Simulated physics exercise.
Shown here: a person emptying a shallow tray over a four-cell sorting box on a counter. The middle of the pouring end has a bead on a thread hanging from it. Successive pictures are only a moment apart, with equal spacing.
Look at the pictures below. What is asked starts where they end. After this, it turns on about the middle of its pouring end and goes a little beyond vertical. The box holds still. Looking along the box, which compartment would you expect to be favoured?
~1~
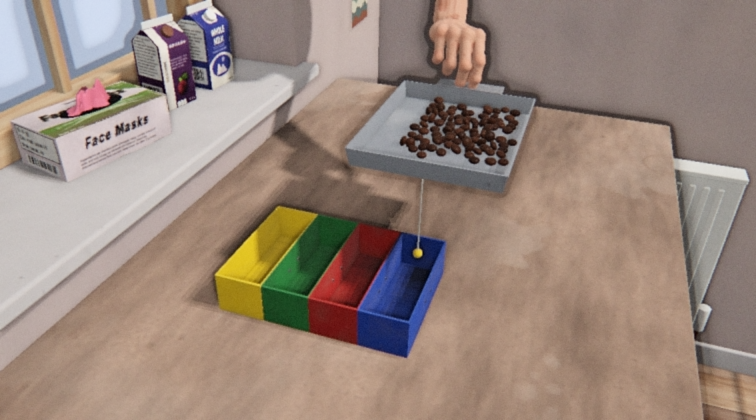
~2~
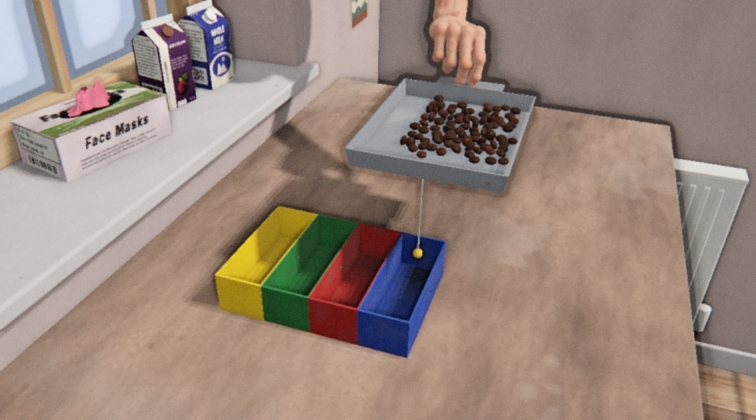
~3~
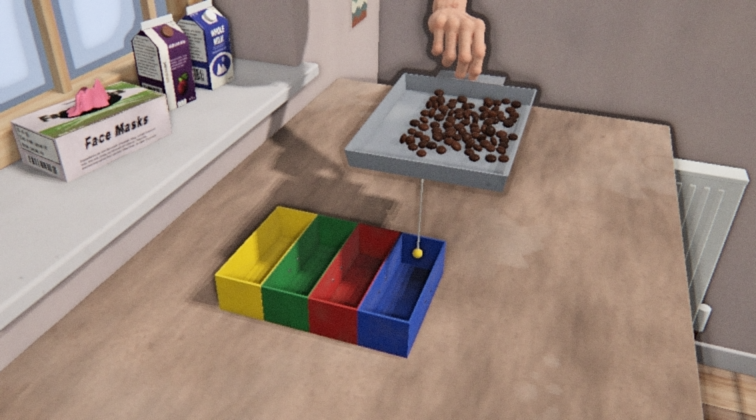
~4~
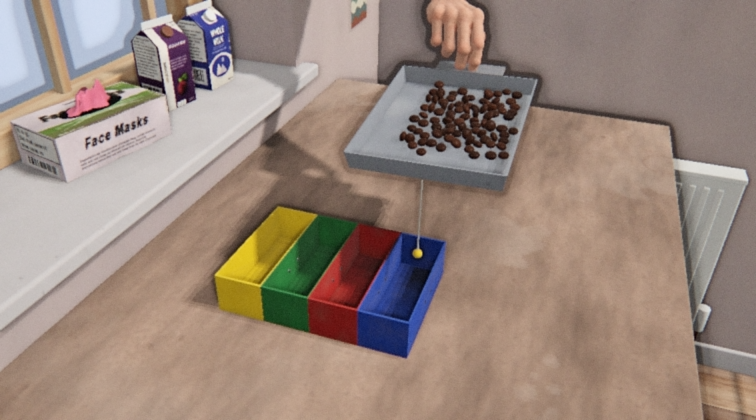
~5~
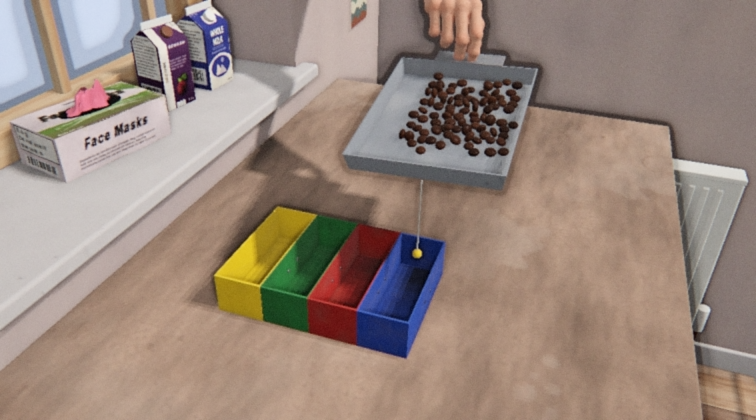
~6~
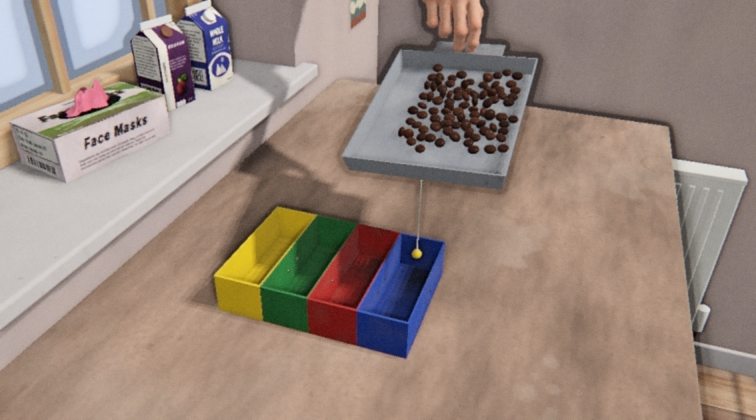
I would expect the red compartment to be favoured.
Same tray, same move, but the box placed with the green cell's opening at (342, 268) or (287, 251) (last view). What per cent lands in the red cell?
40 %, then 40 %.
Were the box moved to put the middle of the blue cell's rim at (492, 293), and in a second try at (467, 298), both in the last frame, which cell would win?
For the first position it is the cell in yellow, and for the second it is green.
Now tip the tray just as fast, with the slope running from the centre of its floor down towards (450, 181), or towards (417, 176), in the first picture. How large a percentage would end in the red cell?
So it's 0 percent with the first slope and 30 percent with the other.
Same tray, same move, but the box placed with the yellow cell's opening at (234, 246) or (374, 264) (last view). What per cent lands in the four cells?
You'd get about 80 per cent first and about 70 per cent second.
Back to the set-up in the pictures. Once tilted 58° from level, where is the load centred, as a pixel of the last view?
The load is centred about (411, 146).
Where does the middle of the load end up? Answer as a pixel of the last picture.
Roughly at (361, 311).
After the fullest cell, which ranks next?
Ranked second: The blue one.
Soon after the last picture, tray tipped steeply; all on the tray.
A little later, tray tipped right over; nearly all on the tray; a stray few in the red cell; a stray few falling or outside the box.
Later still, tray tipped past a quarter turn; about half in the red cell; about a third in the blue cell; a small part in the green cell; a small part falling or outside the box.
At rest, tray tipped past a quarter turn; about half in the red cell; about a third in the blue cell; a small part in the green cell; none in the yellow cell; a small part outside the box.
